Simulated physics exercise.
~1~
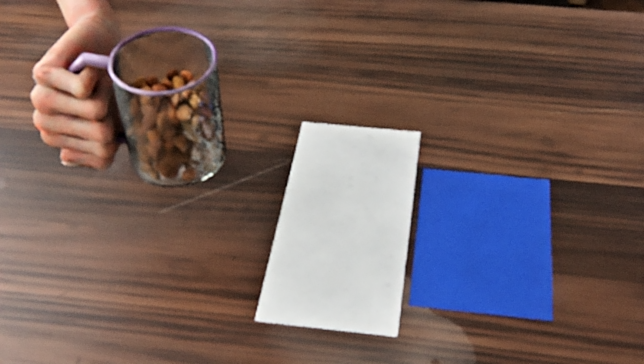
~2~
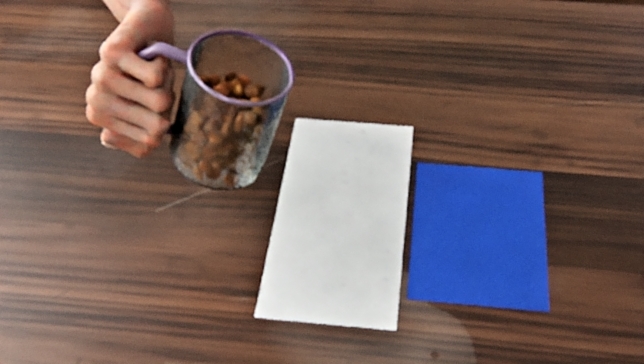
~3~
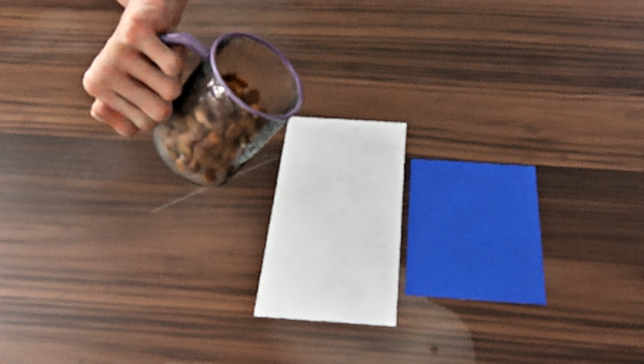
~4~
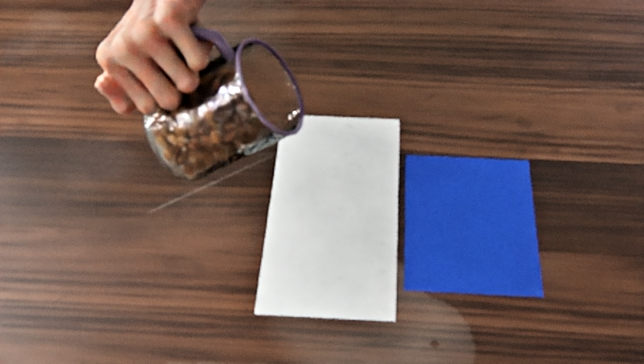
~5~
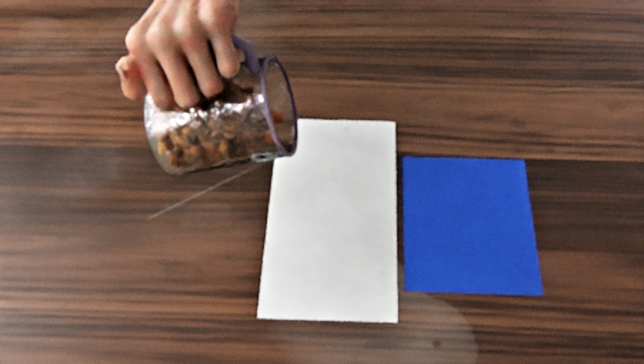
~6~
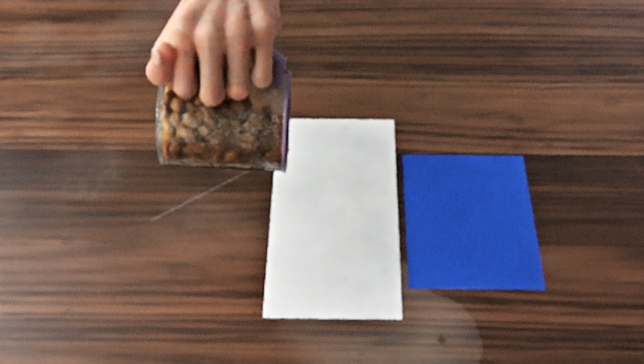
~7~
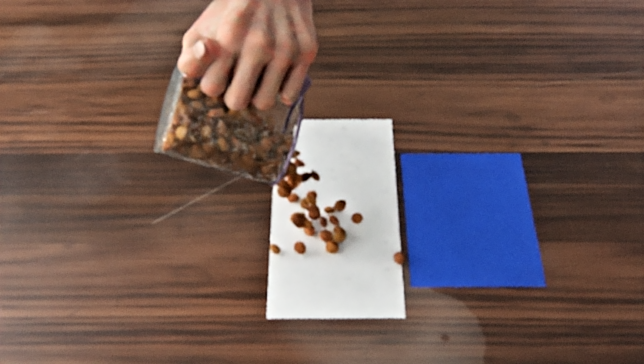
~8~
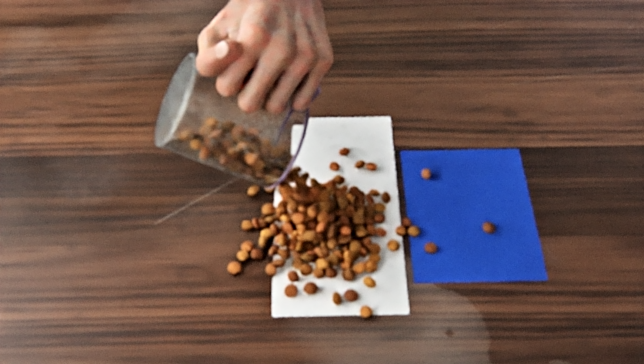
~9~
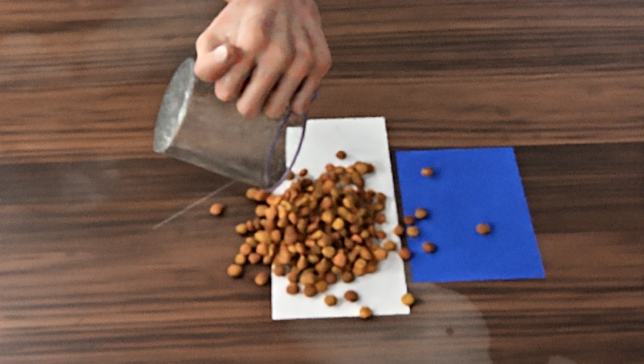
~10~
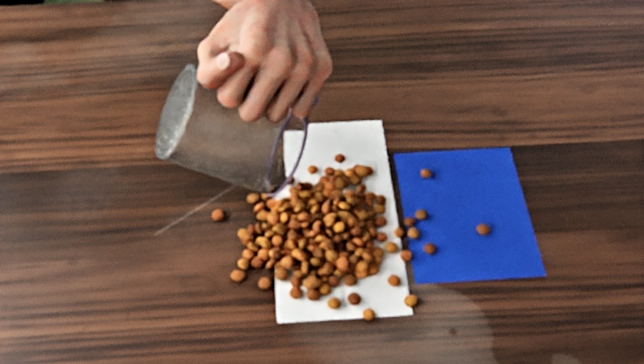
On a wooden table, a hand tips a cup, spilling brown kibble mostly onto white paper.
